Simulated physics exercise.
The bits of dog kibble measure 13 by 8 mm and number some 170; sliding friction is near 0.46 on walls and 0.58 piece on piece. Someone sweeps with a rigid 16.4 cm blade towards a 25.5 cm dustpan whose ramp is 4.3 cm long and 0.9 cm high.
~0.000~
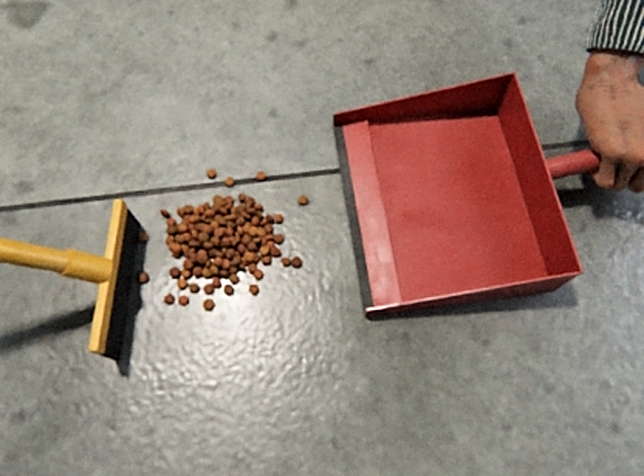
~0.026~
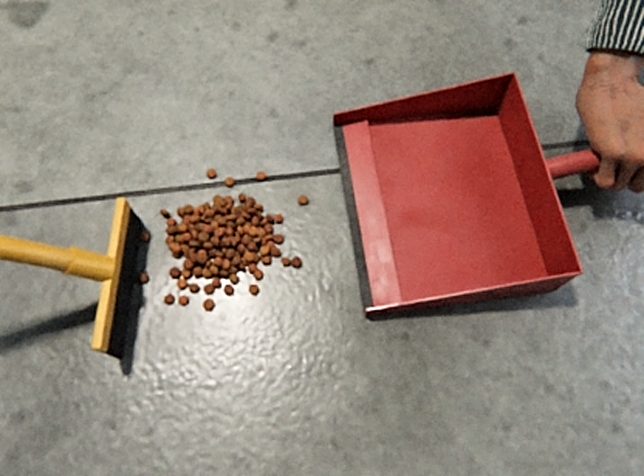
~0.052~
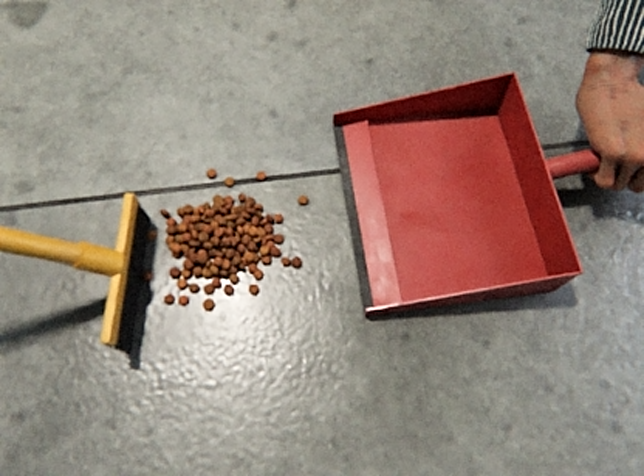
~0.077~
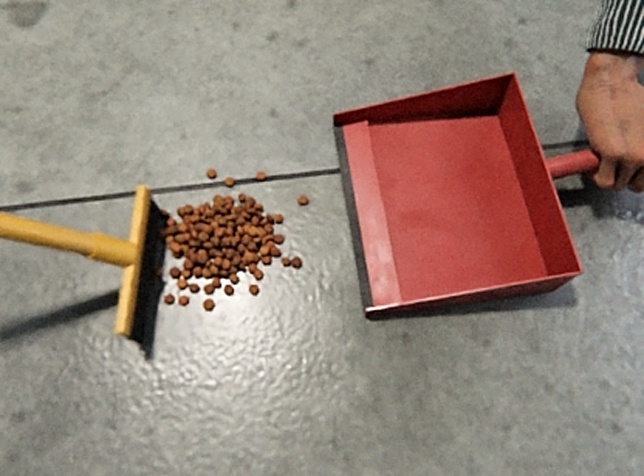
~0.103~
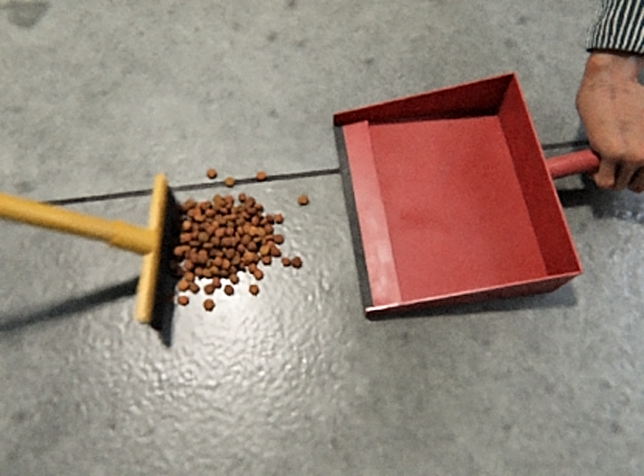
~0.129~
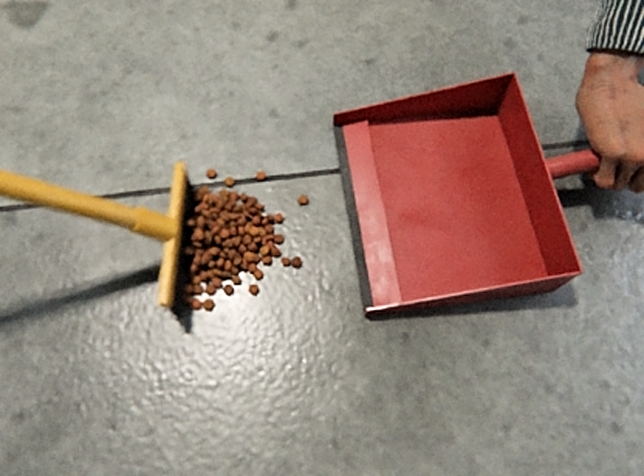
On a grey floor, a yellow-handled sweeper slid right into a pile of brown kibble and pushed its near edge together, while a hand held a red dustpan still on the right.
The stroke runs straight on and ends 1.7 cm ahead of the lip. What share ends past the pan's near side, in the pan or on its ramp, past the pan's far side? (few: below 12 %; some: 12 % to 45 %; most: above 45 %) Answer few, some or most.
Past the pan's near side: Few; in the pan or on its ramp: Some; past the pan's far side: Few.
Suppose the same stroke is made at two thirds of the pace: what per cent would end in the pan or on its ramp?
In that case some 25 per cent.
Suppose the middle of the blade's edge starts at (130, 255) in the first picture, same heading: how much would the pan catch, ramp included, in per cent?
Some 15 per cent.
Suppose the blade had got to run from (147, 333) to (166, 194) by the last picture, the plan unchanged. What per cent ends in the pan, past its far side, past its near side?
Pan 40, far 0, near 0.
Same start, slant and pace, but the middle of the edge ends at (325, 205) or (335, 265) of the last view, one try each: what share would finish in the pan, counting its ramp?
About 50 and 50 per cent.
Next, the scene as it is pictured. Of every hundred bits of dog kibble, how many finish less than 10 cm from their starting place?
About 15 per cent.
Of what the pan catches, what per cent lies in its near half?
Roughly 20 per cent.
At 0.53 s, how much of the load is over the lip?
Some 35 per cent.
After 0.24 s, middle of the blade 10 cm from the lip; 0 % over the lip, far side 0 %, near side 0 %.
Then, at 0.32 s, middle of the blade 4 cm from the lip; 0 % over the lip, far side 5 %, near side 0 %.
After 0.53 s, middle of the blade 3 cm from the lip; 35 % over the lip, far side 5 %, near side 0 %.
In the end, at 1.1 s, near side 0 %, pan 35 %, far side 5 %, in front of the lip or behind the blade 60 %.
